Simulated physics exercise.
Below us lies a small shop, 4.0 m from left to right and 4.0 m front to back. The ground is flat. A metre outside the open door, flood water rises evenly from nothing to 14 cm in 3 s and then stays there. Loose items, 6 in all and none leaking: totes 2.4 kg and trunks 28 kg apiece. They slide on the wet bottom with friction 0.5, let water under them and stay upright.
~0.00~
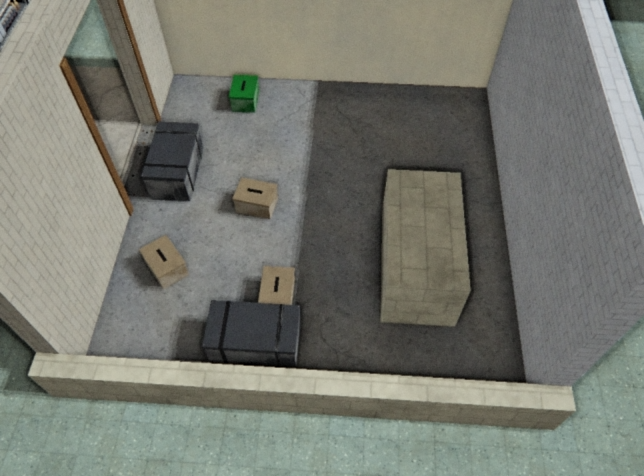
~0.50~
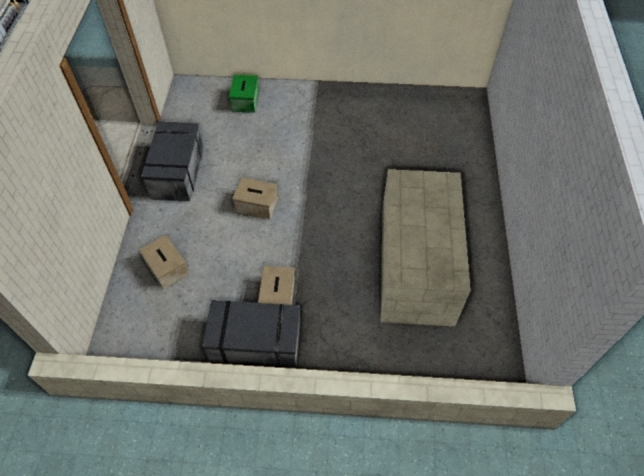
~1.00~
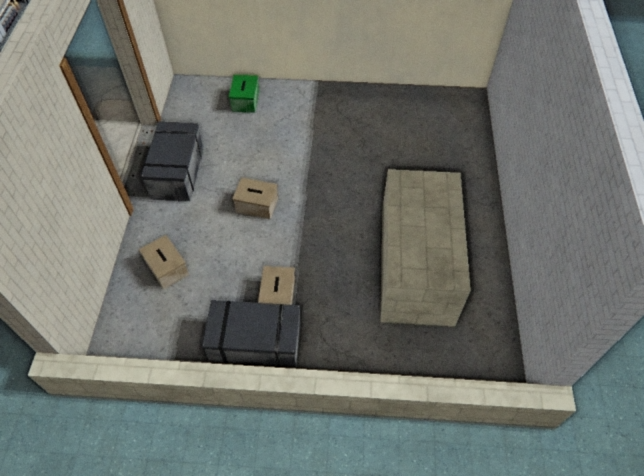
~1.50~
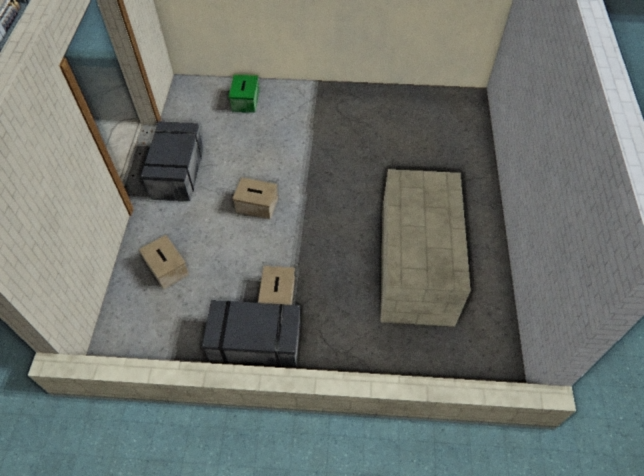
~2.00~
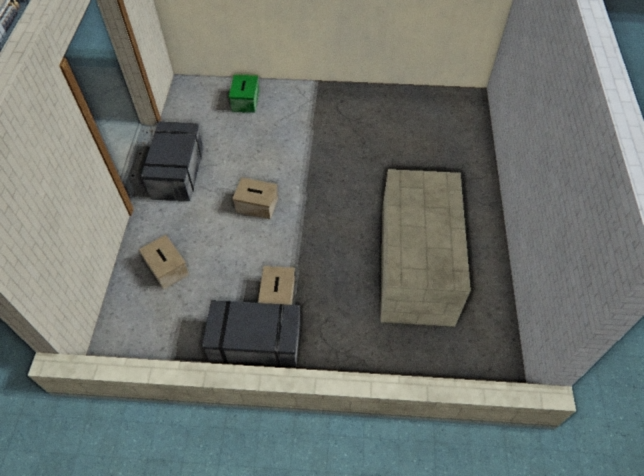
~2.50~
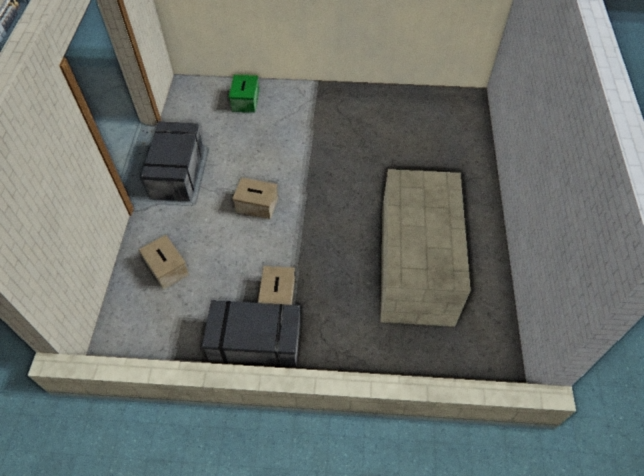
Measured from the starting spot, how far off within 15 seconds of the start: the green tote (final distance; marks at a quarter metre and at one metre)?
Green tote travels far.
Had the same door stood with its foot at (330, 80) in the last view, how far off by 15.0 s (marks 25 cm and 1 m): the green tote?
In that case the green tote moves a short way.
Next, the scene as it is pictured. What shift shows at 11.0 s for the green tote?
About 300 cm.
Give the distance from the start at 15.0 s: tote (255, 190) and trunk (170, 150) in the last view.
In turn: 120 cm, 150 cm.
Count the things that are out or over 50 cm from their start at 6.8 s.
By then 4.
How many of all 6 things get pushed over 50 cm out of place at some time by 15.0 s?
5 of them.
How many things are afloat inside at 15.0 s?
At that moment 6.
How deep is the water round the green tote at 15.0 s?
About 11 cm.
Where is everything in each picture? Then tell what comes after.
In the first picture, the green tote at (244, 86), on the bottom; water covers 0.0 m2; 0 of 6 have shifted.
In the second picture, the green tote at (244, 86) rests on the ground; water covers 0.0 m2; 0 of 6 have shifted.
In the third picture, the green tote at (244, 86) rests on the ground; 0.0 m2 under water; 0 of 6 have shifted.
In the fourth picture, the green tote at (244, 86) rests on the ground; 0.0 m2 under water; 0 of 6 have shifted.
In the fifth picture, the green tote at (244, 86), on the bottom; water covers 0.0 m2; 0 of 6 have shifted.
In the sixth picture, the green tote at (244, 86), on the bottom; 0.2 m2 under water; 0 of 6 have shifted.
After 3.5 s the green tote is near (244, 86), 0.0 m from its start, aground; 0 afloat.
After 6.8 s the green tote is near (477, 112), 2.8 m from its start, aground; 2 afloat.
After 11.0 s the green tote is near (475, 227), 3.2 m from its start, afloat; 3 afloat.
After 15.0 s the green tote is near (474, 337), 4.0 m from its start, afloat; 6 afloat.
